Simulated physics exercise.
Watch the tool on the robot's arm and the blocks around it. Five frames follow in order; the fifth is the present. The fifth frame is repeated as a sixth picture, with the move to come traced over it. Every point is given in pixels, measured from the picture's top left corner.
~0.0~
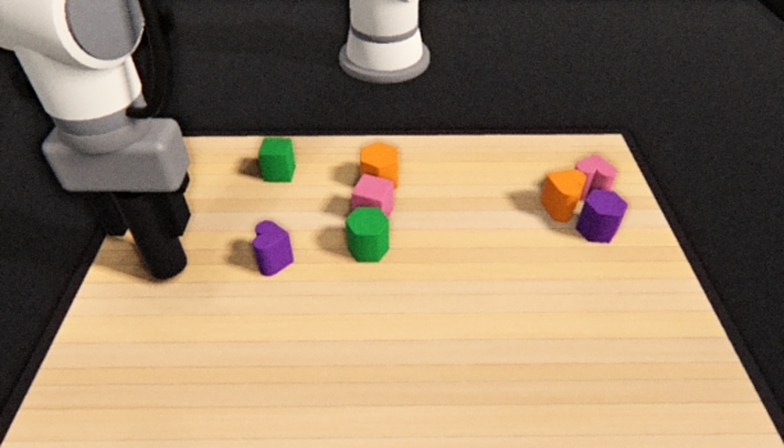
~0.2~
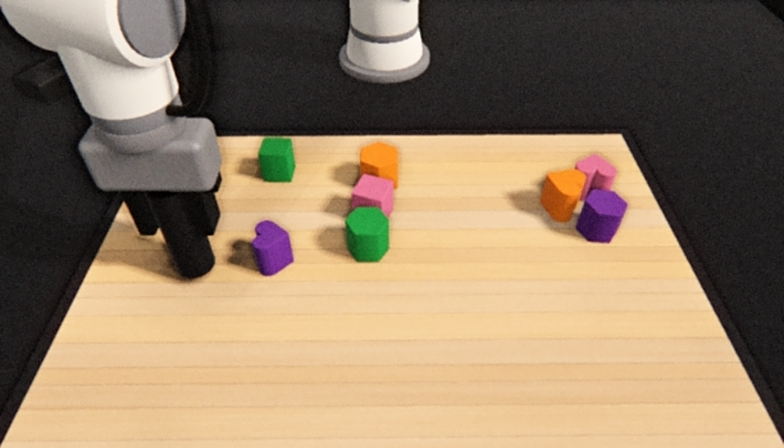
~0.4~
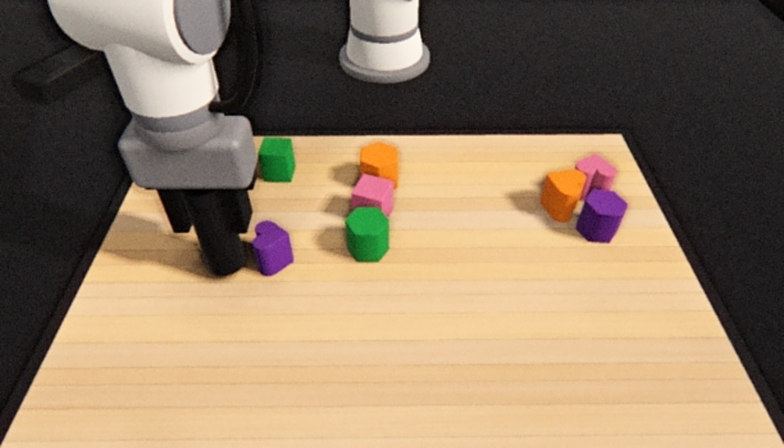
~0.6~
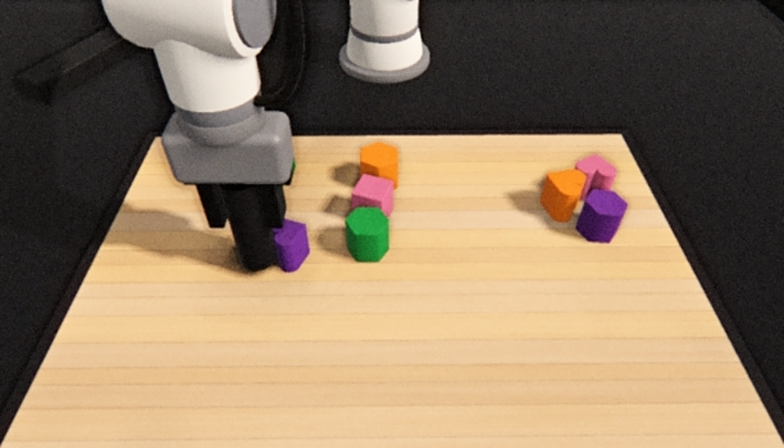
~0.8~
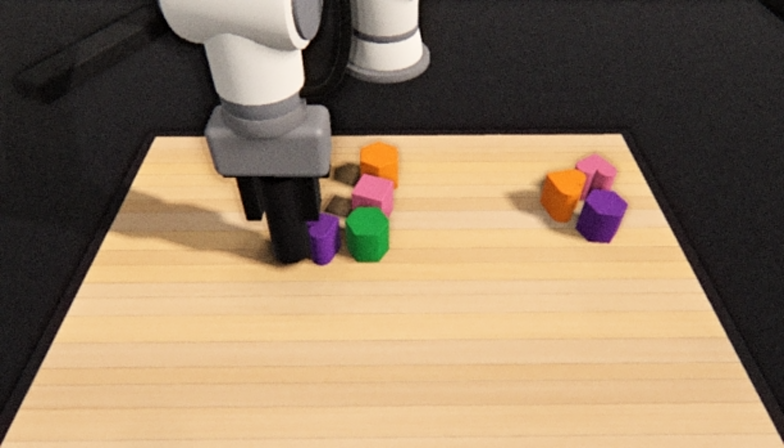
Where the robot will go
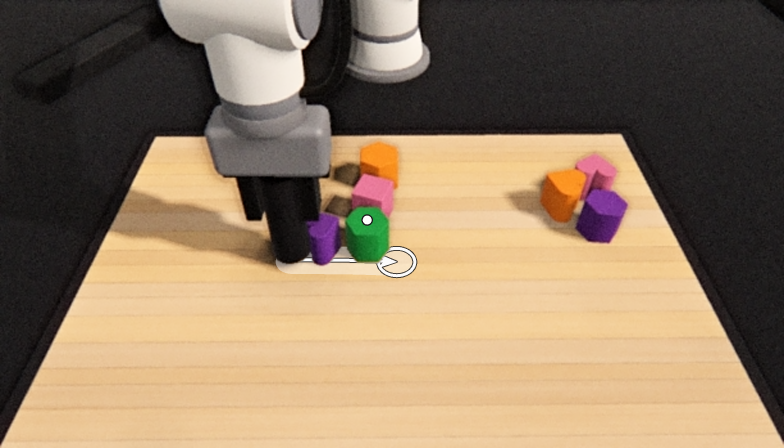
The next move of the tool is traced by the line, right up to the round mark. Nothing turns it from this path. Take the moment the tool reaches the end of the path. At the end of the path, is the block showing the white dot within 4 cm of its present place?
My answer is no.
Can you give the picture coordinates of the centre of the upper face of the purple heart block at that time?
It ends at (358, 209).
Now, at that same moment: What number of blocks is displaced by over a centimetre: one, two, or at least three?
I'd say two blocks get shifted by more than about 1 cm.
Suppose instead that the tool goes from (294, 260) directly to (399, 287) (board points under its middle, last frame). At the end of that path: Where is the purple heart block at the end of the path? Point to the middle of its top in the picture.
My best guess is (341, 219).
Path on the board, from (294, 260) directly to (397, 262); the dot is on the green six-sided block.
The first path, step by step. One third of the way, tool at (329, 251); purple heart block at (347, 214), turned 30° anticlockwise; green six-sided block at (383, 217), turned 30° clockwise.
Two thirds of the way, tool at (364, 251); purple heart block at (358, 209), turned 65° anticlockwise; green six-sided block at (399, 213), turned 55° clockwise.
At the end, tool at (397, 253); purple heart block at (358, 209), turned 65° anticlockwise; green six-sided block at (412, 209), turned 20° clockwise; pink square in place.
